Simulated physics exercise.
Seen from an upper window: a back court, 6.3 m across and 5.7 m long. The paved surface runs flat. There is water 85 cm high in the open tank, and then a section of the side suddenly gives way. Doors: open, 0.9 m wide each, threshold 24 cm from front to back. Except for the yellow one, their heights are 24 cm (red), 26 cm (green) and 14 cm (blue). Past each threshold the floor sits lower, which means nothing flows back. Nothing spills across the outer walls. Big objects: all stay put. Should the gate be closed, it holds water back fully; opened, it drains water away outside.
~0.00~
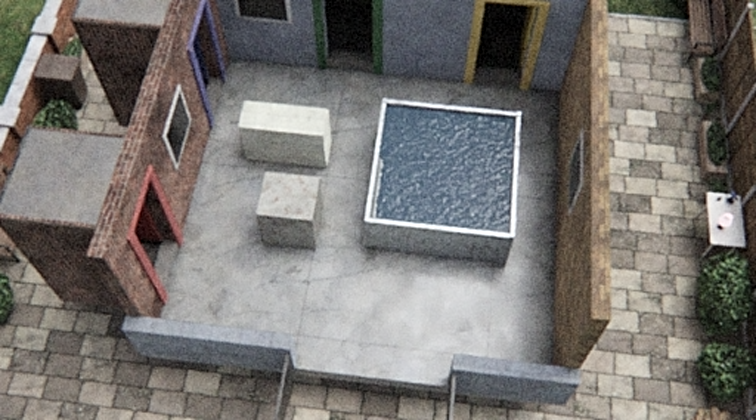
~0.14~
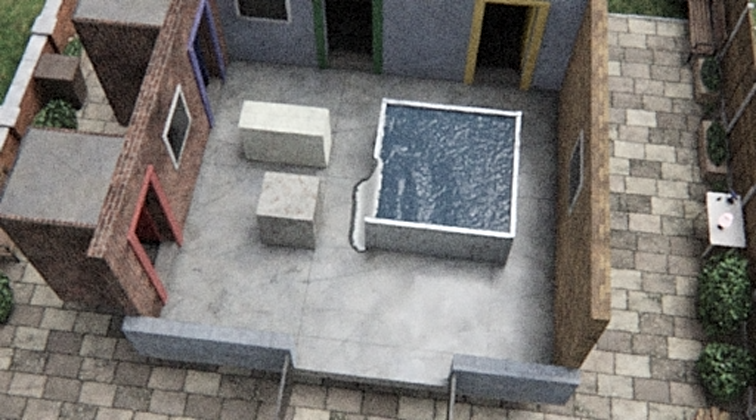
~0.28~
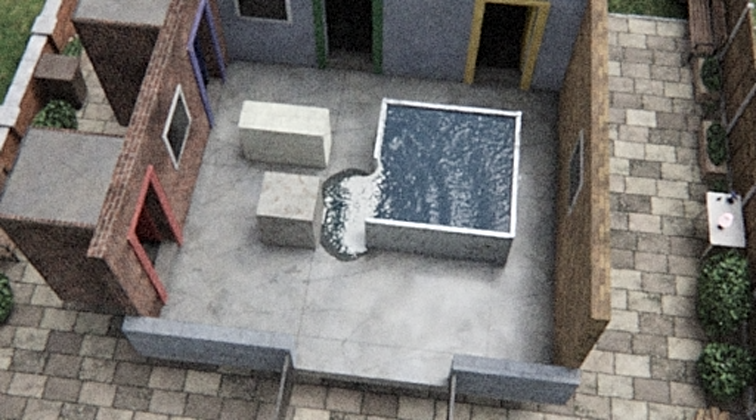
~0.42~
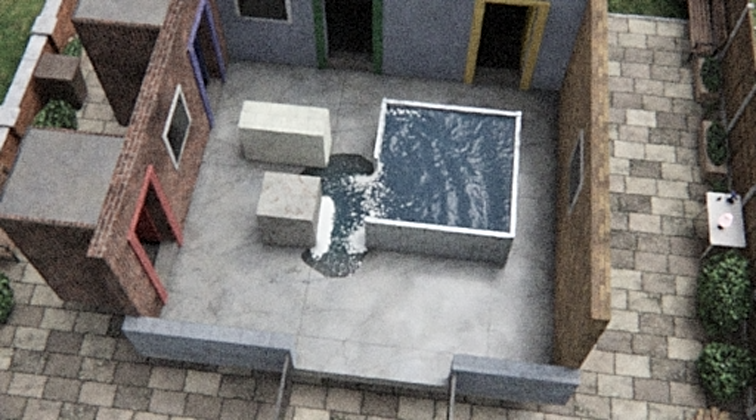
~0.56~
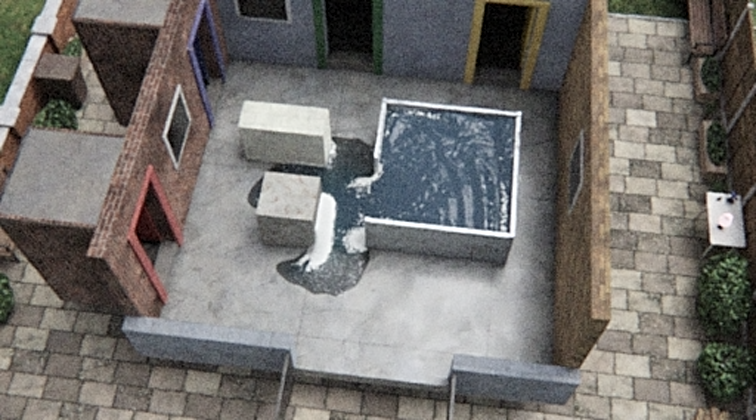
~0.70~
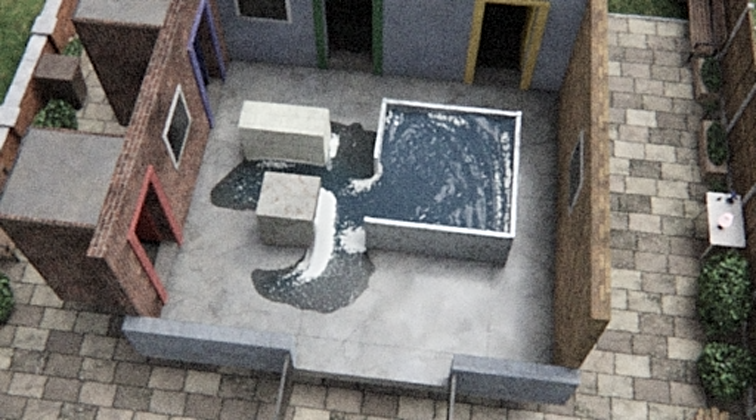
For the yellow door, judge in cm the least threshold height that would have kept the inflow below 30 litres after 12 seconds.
A threshold of about 8 cm.
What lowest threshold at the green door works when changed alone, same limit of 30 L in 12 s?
For green: Close to 11.0 cm.
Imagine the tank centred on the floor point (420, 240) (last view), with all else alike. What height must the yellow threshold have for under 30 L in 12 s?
Close to 14.0 cm would do it.
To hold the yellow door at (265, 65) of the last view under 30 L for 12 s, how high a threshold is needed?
Roughly 13.5 cm.
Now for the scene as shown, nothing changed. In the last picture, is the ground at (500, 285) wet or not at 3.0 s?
At that moment it's not yet touched.
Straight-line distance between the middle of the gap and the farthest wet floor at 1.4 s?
4.0 m.
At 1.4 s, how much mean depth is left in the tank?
Averaged depth comes out at about 60 cm.
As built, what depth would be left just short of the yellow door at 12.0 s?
It works out to about 15.0 centimetres deep.
After 1.4 s water covers 35 % of the floor, deepest (68 cm) near (324, 224); it has not reached the yellow door.
After 3.0 s water covers 65 % of the floor, deepest (38 cm) near (170, 285); it has not reached the yellow door.
After 12.0 s water covers 100 % of the floor, deepest (16 cm) near (551, 95); 15 cm at the yellow door, 0 litres in over its 21 cm threshold.
At the yellow door as built, the water arrived by 3.1 s and peaked near 17 cm at 11.6 s.
With a threshold of 7 cm, 41 litres would have come in within the 12 s; with 10 cm, 10 litres. So under 30 litres takes about 8 cm.
